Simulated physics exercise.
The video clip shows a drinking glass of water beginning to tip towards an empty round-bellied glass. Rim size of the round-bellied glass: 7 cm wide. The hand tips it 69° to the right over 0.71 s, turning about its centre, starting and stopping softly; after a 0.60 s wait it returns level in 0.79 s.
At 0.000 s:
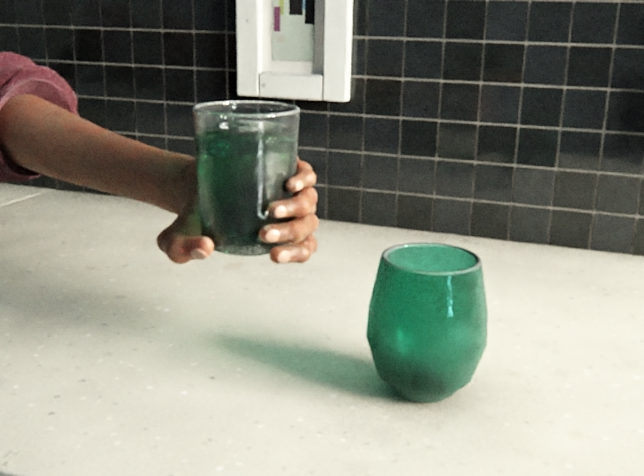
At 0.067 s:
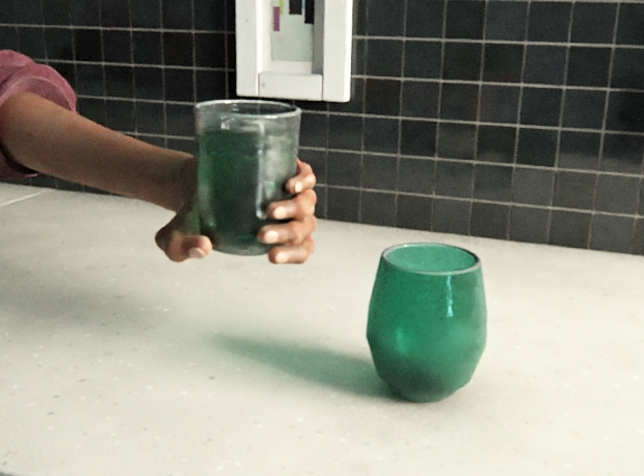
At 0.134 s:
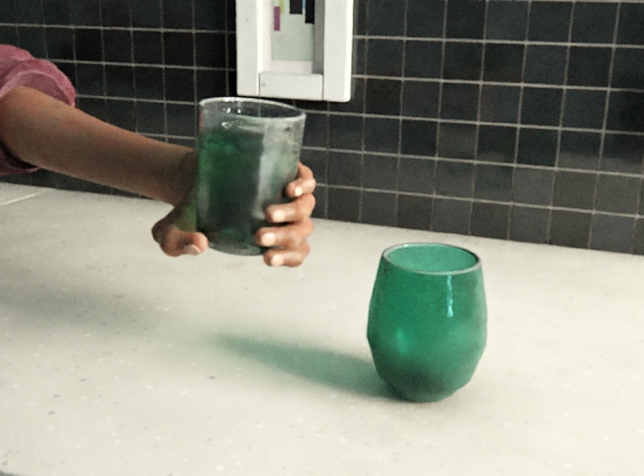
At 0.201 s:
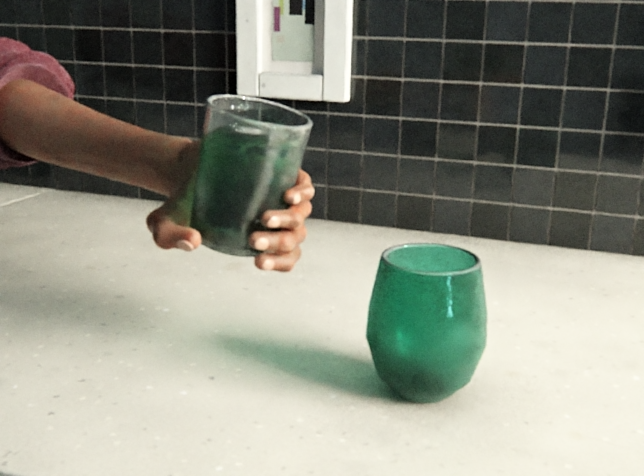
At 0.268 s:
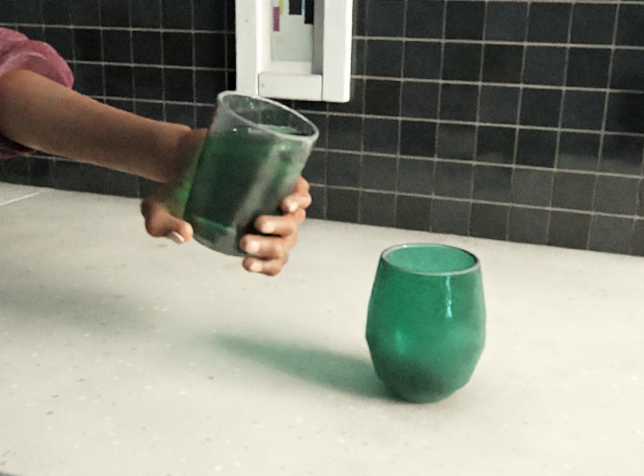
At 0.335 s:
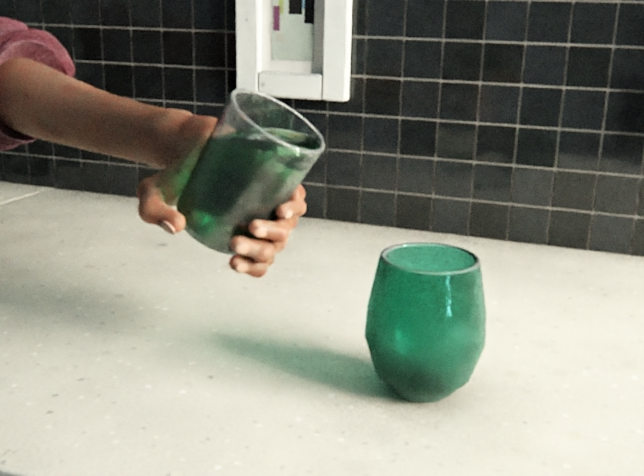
On a pale counter by dark tiles, a hand gradually tilting a glass of water rightward near a green round-bellied glass.
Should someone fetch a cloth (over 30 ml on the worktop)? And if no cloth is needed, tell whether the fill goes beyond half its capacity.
Yes, fetch one.
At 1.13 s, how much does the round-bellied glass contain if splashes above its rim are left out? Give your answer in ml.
Volume: Approx. 0 ml.
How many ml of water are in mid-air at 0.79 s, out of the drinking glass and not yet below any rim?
Estimate: Some 60 ml.
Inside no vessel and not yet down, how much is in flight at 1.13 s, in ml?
Liquid in flight: Around 20 ml.
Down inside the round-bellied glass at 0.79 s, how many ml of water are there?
About 0 ml.
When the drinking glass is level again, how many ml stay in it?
It ends up holding about 150 ml.
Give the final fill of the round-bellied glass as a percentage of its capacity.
About 0 %.
After 0.79 s the tilt is 69° and the round-bellied glass has 0 ml, the drinking glass 230 ml, and 65 ml is on the worktop.
After 1.13 s the tilt is 69° and the round-bellied glass has 0 ml, the drinking glass 170 ml, and 160 ml is on the worktop.
After 1.48 s the tilt is 61° and the round-bellied glass has 0 ml, the drinking glass 145 ml, and 195 ml is on the worktop.
After 1.86 s the tilt is 14° and the round-bellied glass has 0 ml, the drinking glass 145 ml, and 205 ml is on the worktop.
In the end the round-bellied glass has 0 ml, the drinking glass 145 ml, and 205 ml is on the worktop.
